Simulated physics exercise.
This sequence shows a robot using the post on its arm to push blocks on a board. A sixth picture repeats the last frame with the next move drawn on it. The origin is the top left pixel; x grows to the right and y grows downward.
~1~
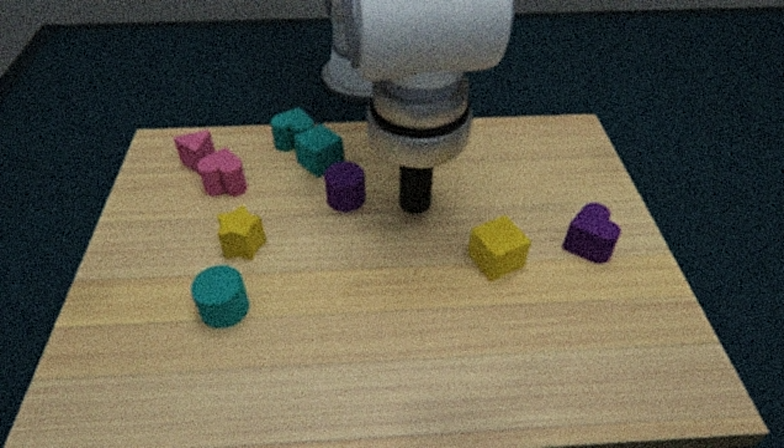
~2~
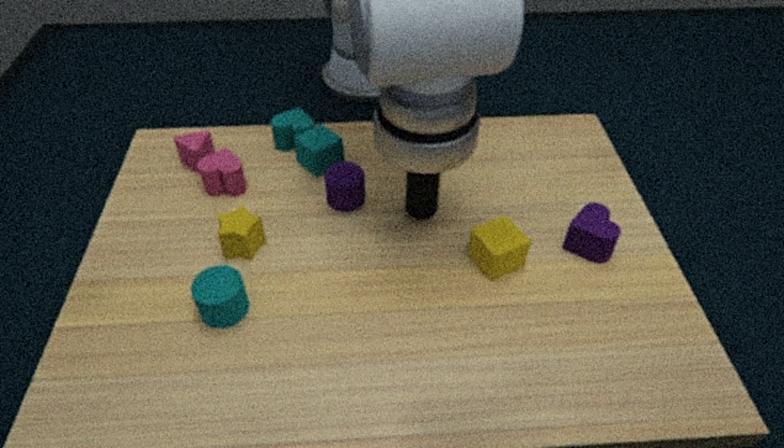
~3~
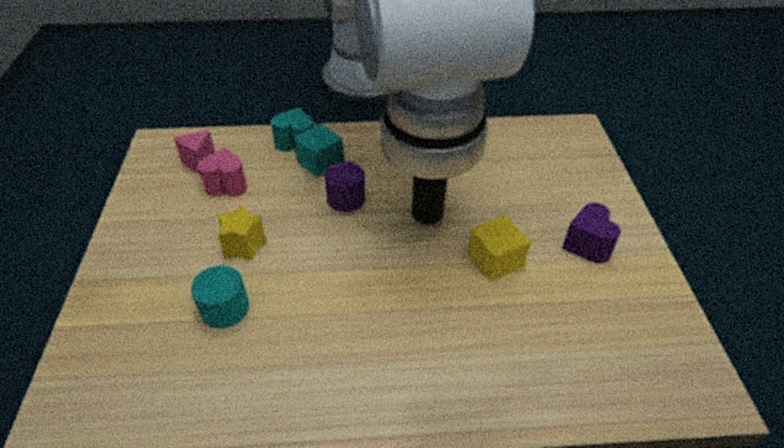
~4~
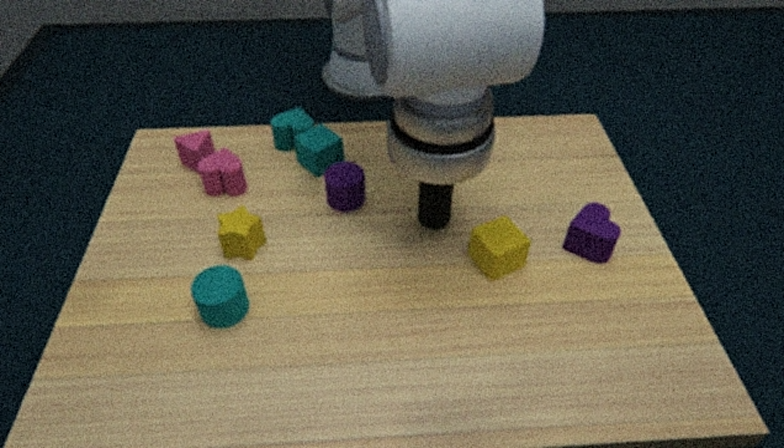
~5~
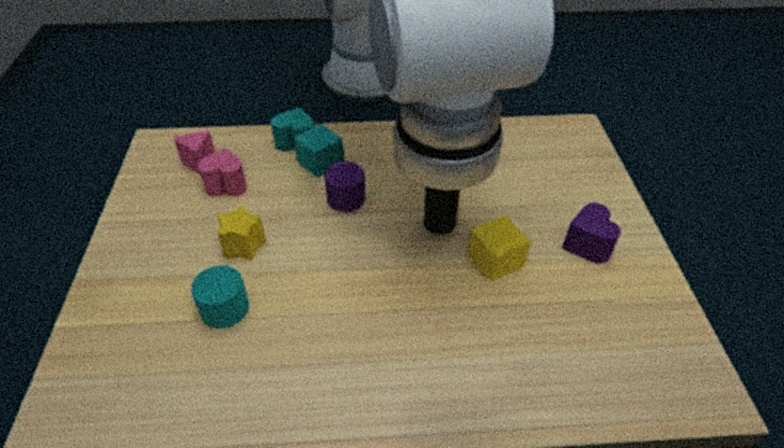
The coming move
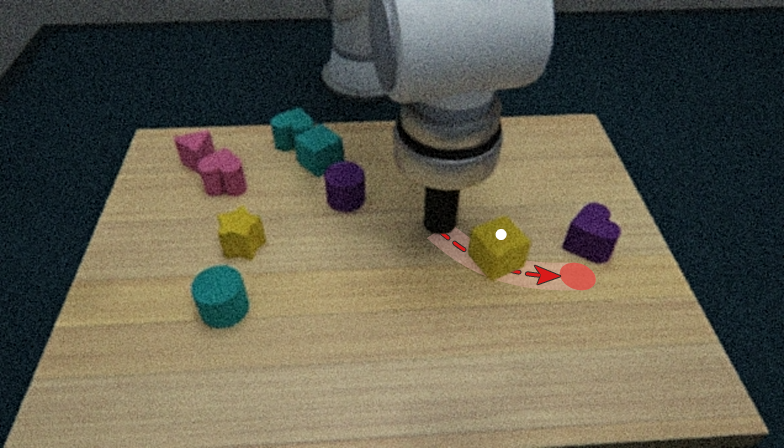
The robot arm's black post moves slightly right and toward the viewer while the blocks stay still.
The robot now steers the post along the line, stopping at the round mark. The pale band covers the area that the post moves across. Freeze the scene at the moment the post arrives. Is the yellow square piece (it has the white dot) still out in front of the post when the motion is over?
Final answer: Yes.
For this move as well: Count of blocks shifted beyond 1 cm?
It's going to be one.
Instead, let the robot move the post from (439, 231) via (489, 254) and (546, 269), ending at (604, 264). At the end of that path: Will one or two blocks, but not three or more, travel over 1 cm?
I expect so.
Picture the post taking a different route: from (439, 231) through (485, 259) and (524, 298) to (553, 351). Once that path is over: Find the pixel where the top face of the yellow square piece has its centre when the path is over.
I think it will end close to (565, 259).
Drawn move, from (439, 231) via (476, 257) and (525, 273), ending at (578, 276); the dot is on the yellow square piece.
What follows on the original path. One third of the way, post at (479, 250); yellow square piece at (525, 242), turned 20° anticlockwise.
Two thirds of the way, post at (528, 266); yellow square piece at (574, 250), turned 55° anticlockwise.
At the end, post at (581, 269); yellow square piece at (628, 252), turned 60° anticlockwise; purple heart at (601, 219), turned 20° anticlockwise.
